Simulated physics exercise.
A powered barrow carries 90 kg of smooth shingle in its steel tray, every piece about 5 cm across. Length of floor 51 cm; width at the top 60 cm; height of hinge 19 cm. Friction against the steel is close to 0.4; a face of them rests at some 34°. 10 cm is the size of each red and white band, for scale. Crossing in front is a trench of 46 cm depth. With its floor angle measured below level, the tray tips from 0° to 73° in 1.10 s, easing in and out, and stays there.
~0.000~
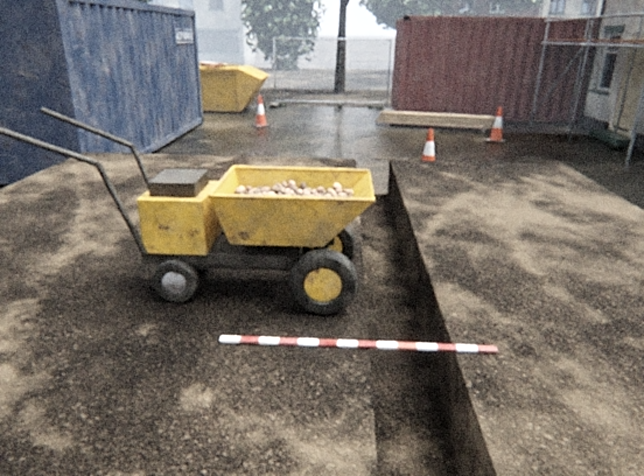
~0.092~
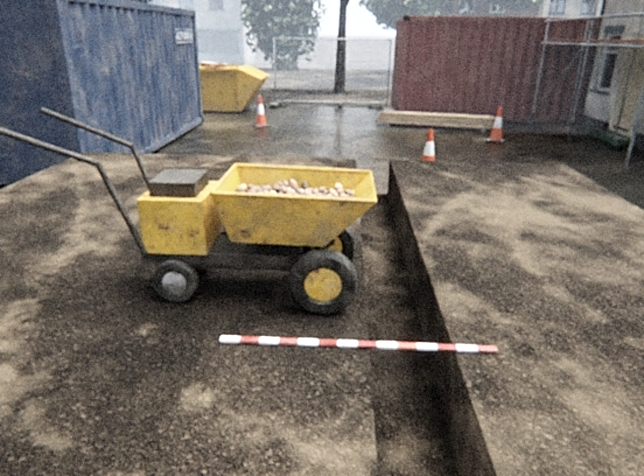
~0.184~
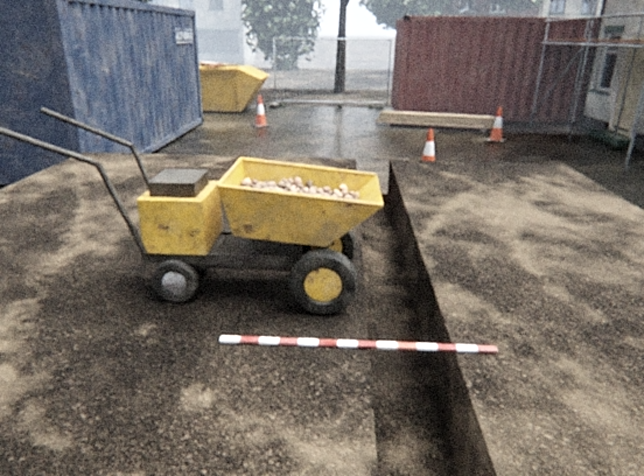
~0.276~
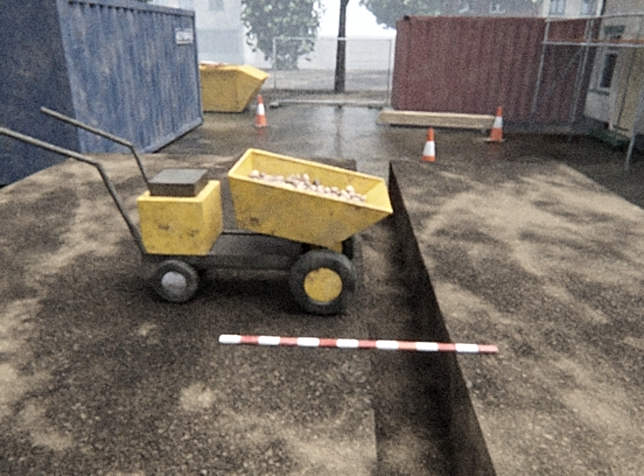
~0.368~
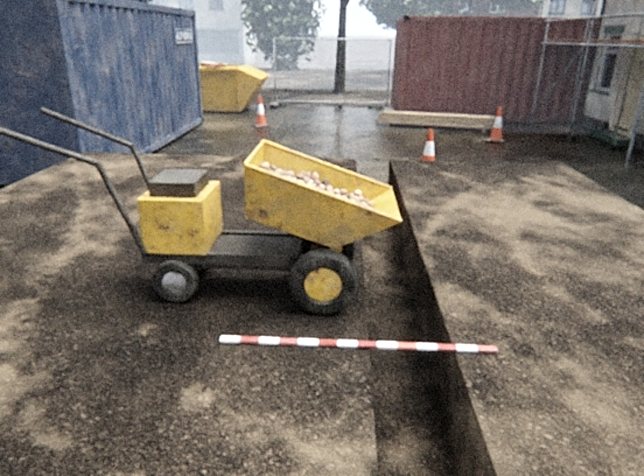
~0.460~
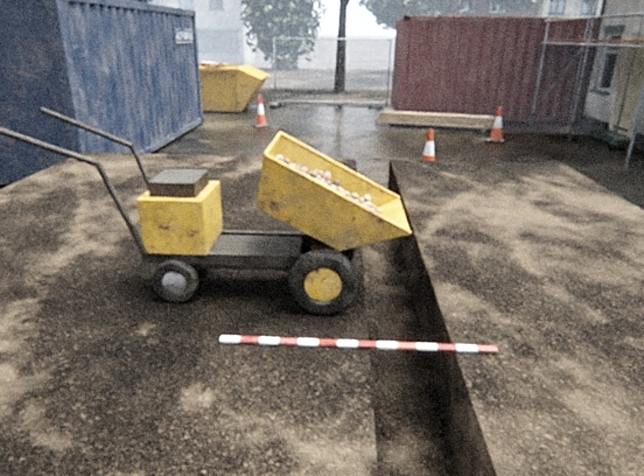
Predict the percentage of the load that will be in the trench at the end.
Predicted: Roughly 45 %.
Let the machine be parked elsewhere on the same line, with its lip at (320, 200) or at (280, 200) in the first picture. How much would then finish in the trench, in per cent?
Estimates: 100 % then 70 %.
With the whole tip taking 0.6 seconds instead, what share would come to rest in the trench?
My guess is near 35 percent.
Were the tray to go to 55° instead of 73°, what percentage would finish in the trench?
Share in trench: Approx. 45%.
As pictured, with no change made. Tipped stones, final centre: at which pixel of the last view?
Their middle lands near (448, 292).
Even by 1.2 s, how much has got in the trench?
By that point it's something like 20 in a hundred.
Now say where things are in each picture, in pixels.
Lip at (374, 200), floor tilted 0°, highest stones at (307, 189), in the first picture.
Lip at (376, 202), floor tilted 1°, highest stones at (298, 188); the stones move at 0.2 m/s on average, in the second picture.
Lip at (382, 205), floor tilted 5°, highest stones at (268, 186); the stones move at 0.4 m/s on average, in the third picture.
Lip at (391, 212), floor tilted 11°, highest stones at (264, 179); the stones move at 0.5 m/s on average, in the fourth picture.
The tray is at 19°, its lip at (401, 221); the top of the load is at (271, 171); the stones move at 0.7 m/s on average, in the fifth picture.
The tray is at 28°, its lip at (410, 233); the top of the load is at (282, 164); the stones move at 0.7 m/s on average, in the sixth picture.
After 0.8 s the floor is at 61°; 100 % in the tray; the foremost stones are at (418, 259).
After 1.2 s the floor is at 73°; 50 % in the tray, 19 % in the trench, 32 % past the trench; the foremost stones are at (498, 289).
After 1.5 s the floor is at 73°; 10 % in the tray, 34 % in the trench, 56 % past the trench; the foremost stones are at (572, 293).
After 3.5 s the floor is at 73°; 0 % in the tray, 45 % in the trench, 55 % past the trench; the foremost stones are at (638, 306).
